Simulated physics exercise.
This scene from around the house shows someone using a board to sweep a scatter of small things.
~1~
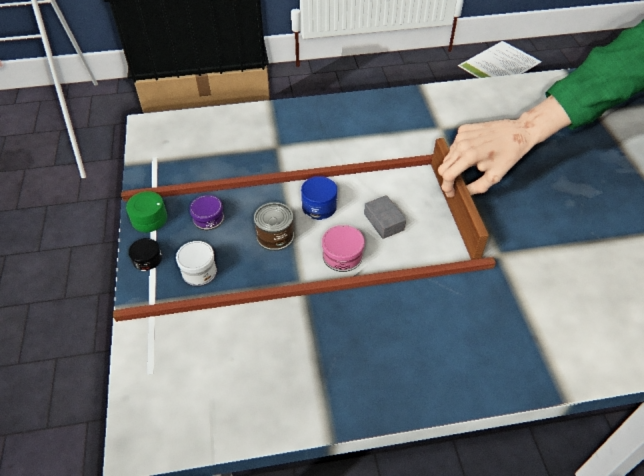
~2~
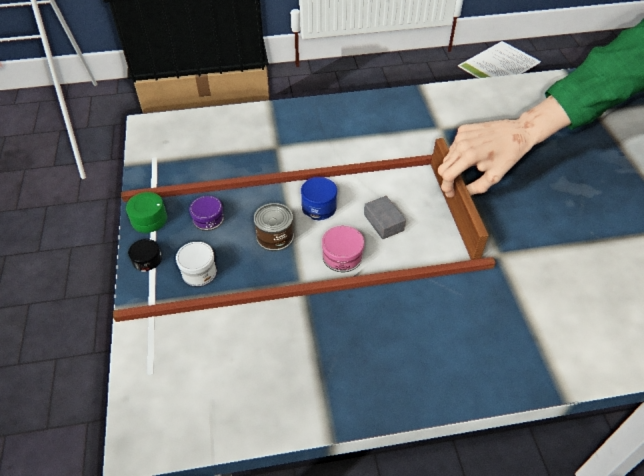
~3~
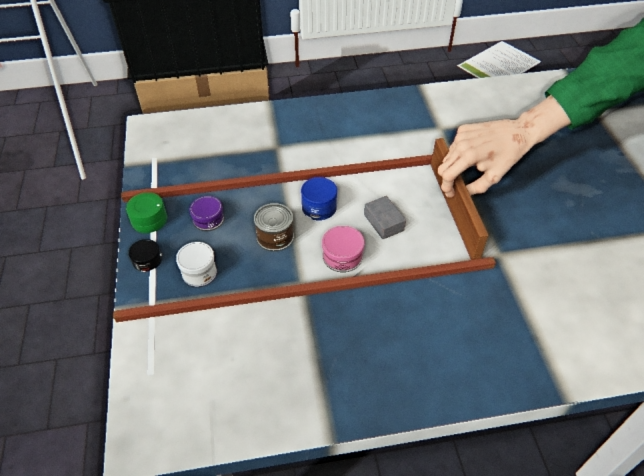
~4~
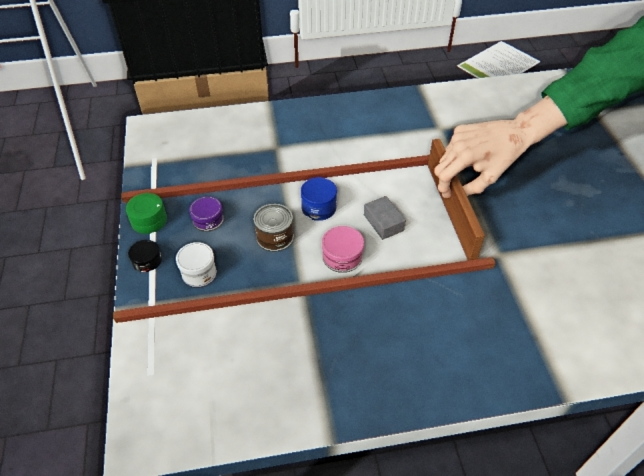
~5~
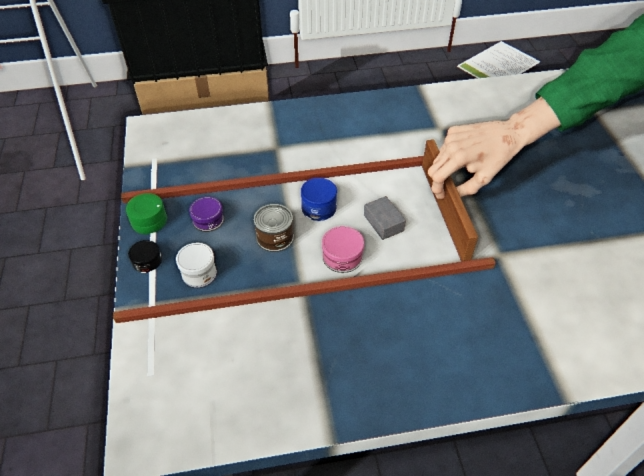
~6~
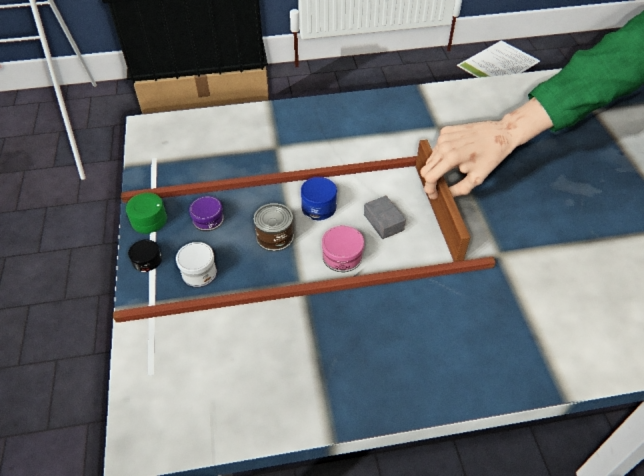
A wooden board, held by a hand in a green sleeve, stayed nearly still at first, then slid slightly left between two rails, while the small colourful pots and grey block stayed put.
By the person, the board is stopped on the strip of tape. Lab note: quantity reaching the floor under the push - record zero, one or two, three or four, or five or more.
Spilled: More than four.
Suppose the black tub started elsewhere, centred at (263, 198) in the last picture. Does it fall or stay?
Here it goes off.
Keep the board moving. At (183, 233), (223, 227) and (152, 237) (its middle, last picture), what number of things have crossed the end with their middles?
It would be 2, 0 and 5.
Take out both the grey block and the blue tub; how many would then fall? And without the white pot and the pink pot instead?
First try: 3 fallen; other try: 4.
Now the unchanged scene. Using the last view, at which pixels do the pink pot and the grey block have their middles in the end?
Pink pot: About (128, 281); grey block: About (138, 248).
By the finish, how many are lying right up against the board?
3 of them.
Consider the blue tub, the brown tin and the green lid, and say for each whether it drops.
The blue tub keeps its spot. The brown tin leaves the top. The green lid leaves the top.
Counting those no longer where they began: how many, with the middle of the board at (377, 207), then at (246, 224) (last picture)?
The count reaches 1 first and 6 second.
Soon after, none off yet; black tub at rest near (145, 256); green lid at rest near (147, 213); white pot at rest near (197, 265).
Then, none off yet; black tub at rest near (145, 256); green lid at rest near (147, 213); white pot moving near (192, 267).
At rest, the number that fall off is five or more; fallen, brown tin, purple tin, white pot, green lid and black tub.
